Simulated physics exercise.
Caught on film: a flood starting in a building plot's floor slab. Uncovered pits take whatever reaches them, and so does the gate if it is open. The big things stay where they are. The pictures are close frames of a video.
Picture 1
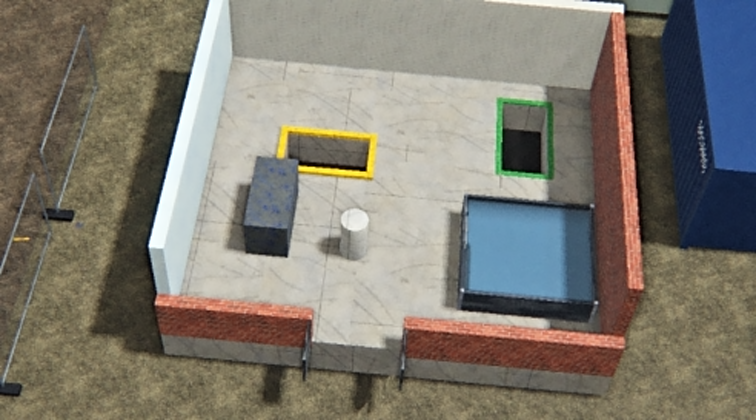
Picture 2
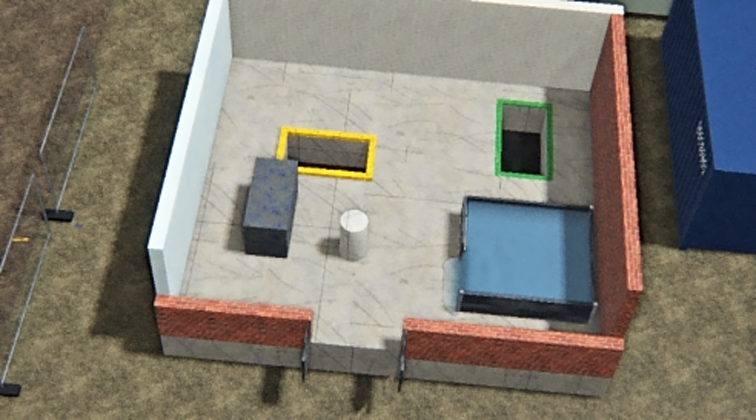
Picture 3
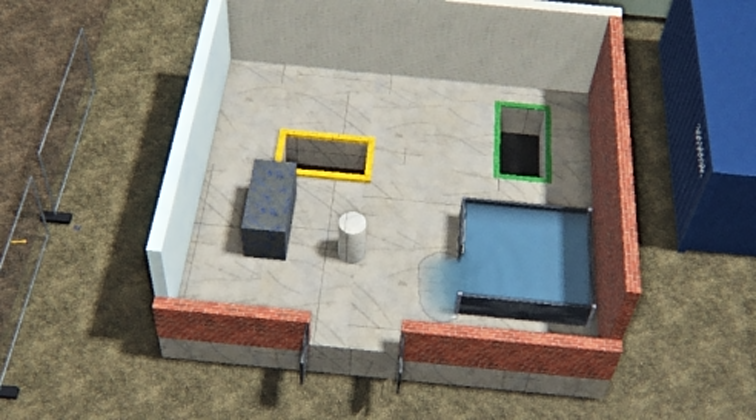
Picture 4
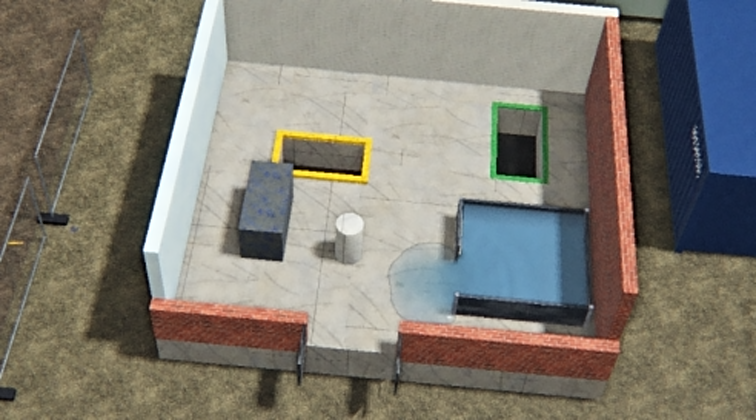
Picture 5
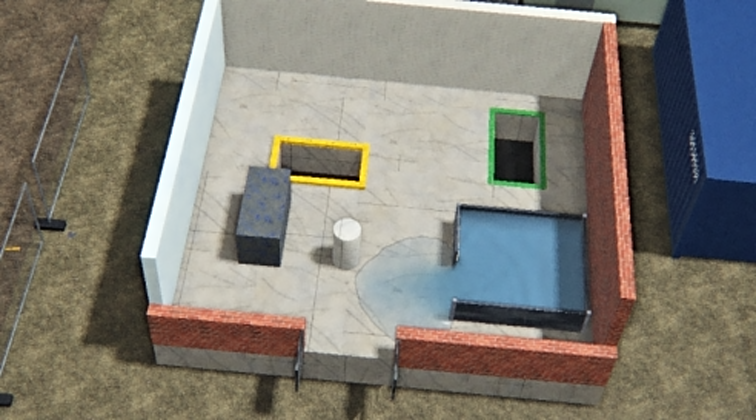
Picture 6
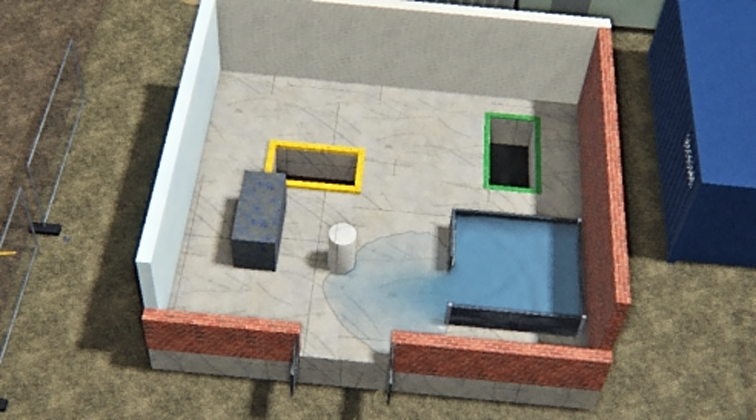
Water spilling from a gap in a blue tank's left side, spreading left across a walled concrete floor and around a white cylinder.
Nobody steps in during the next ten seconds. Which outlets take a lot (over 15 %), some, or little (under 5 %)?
One by one: The gate takes more than 15 %; the yellow pit takes less than 5 %; the green pit takes less than 5 %.
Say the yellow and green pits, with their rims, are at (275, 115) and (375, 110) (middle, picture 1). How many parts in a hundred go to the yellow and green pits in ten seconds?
In per cent: Yellow 2, green 8.
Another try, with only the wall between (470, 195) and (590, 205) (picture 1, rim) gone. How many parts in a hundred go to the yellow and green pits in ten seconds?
Roughly, in per cent: Yellow 0, green 60.
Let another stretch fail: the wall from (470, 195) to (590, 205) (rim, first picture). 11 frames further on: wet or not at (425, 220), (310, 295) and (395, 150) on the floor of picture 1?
As listed: Free of water, clear, awash.
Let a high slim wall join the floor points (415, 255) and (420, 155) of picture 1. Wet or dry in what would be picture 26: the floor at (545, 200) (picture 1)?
At that place: Free of water.
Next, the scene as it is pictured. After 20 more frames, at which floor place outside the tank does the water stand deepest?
Near (163, 331).
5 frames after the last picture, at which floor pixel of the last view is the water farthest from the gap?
I would point to (223, 286).
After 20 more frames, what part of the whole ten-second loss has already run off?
Roughly 45 per cent.
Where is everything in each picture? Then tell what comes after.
Still water in the tank at (528, 250), in the first frame.
The front is at (453, 310), out from the gap at (462, 280), in the second frame.
The front is at (425, 264), out from the gap at (460, 283), in the third frame.
Water pours out at (457, 284) and has run to (396, 265), in the fourth frame.
The front is at (361, 276), out from the gap at (455, 289), in the fifth frame.
The front is at (329, 294), out from the gap at (450, 294), in the sixth frame.
A moment on, water covers 20 % of the floor; the gate 0 %, the yellow pit 0 %, the green pit 0 %.
Next, water covers 30 % of the floor; the gate 3 %, the yellow pit 0 %, the green pit 0 %.
Then, water covers 40 % of the floor; the gate 8 %, the yellow pit 0 %, the green pit 0 %.
Later, water covers 50 % of the floor; the gate 13 %, the yellow pit 1 %, the green pit 0 %.
In the end, water covers 75 % of the floor; the gate 18 %, the yellow pit 1 %, the green pit 1 %.
